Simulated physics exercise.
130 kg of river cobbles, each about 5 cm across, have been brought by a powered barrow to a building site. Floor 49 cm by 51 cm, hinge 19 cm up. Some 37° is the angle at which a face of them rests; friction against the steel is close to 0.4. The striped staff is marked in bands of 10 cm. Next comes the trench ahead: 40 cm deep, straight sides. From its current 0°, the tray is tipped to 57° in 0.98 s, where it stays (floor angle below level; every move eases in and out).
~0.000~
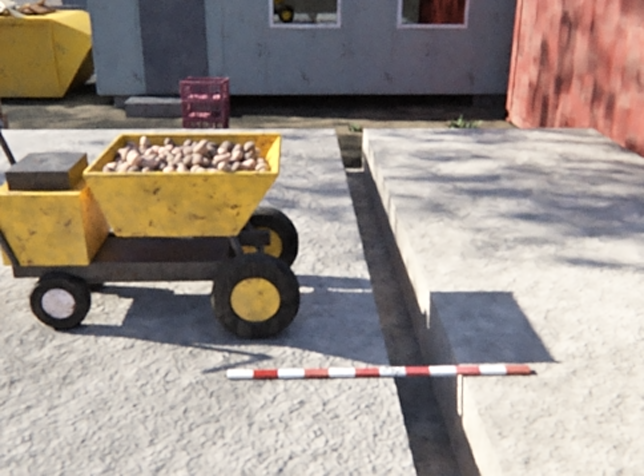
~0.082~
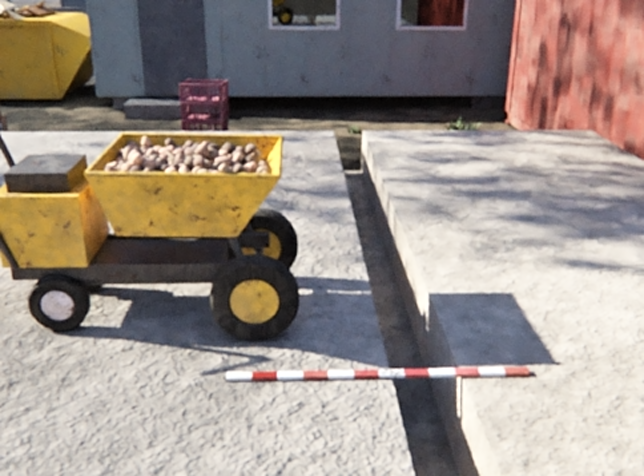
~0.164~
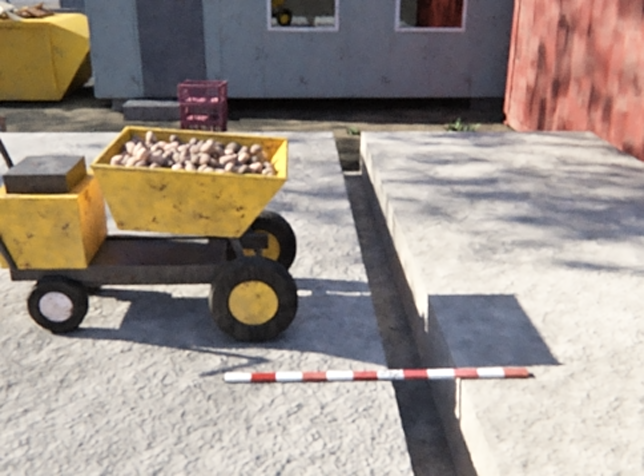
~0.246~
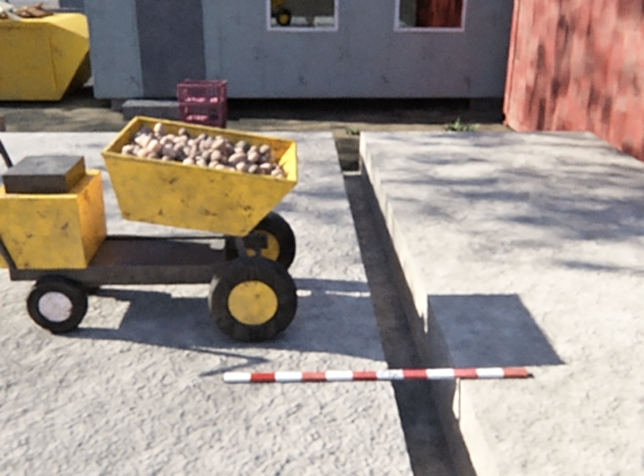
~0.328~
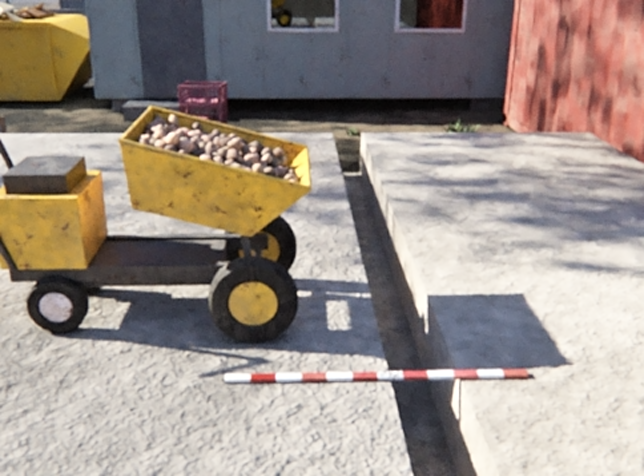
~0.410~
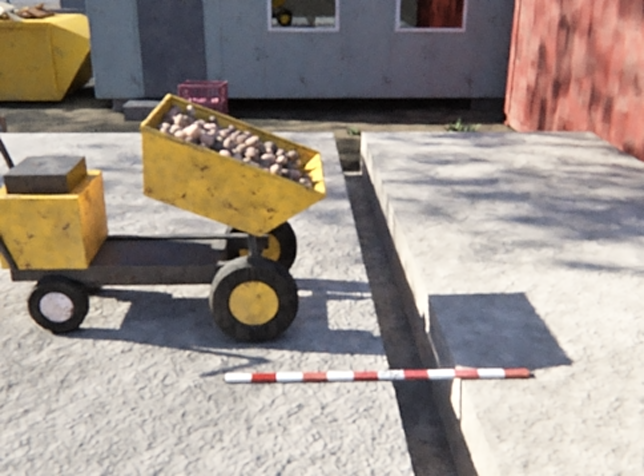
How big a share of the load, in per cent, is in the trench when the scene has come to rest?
A share of about 38 percent.
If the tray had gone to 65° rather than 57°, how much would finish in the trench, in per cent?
Around 60 per cent would finish in the trench.
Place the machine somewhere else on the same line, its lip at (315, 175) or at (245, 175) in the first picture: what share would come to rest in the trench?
First place: Near 20%; second place: Near 40%.
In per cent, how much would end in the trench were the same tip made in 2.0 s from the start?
40 %.
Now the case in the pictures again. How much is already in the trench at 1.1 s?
About 10 per cent by then.
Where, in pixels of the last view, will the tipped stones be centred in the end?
Their middle lands near (410, 368).
After 0.7 s the floor is at 48°; 100 % in the tray; the foremost stones are at (350, 204).
After 1.1 s the floor is at 57°; 88 % in the tray, 1 % short of the trench, 11 % in the trench; the foremost stones are at (428, 314).
After 1.4 s the floor is at 57°; 65 % in the tray, 25 % in the trench, 10 % past the trench; the foremost stones are at (489, 291).
After 3.4 s the floor is at 57°; 51 % in the tray, 38 % in the trench, 10 % past the trench; the foremost stones are at (562, 291).
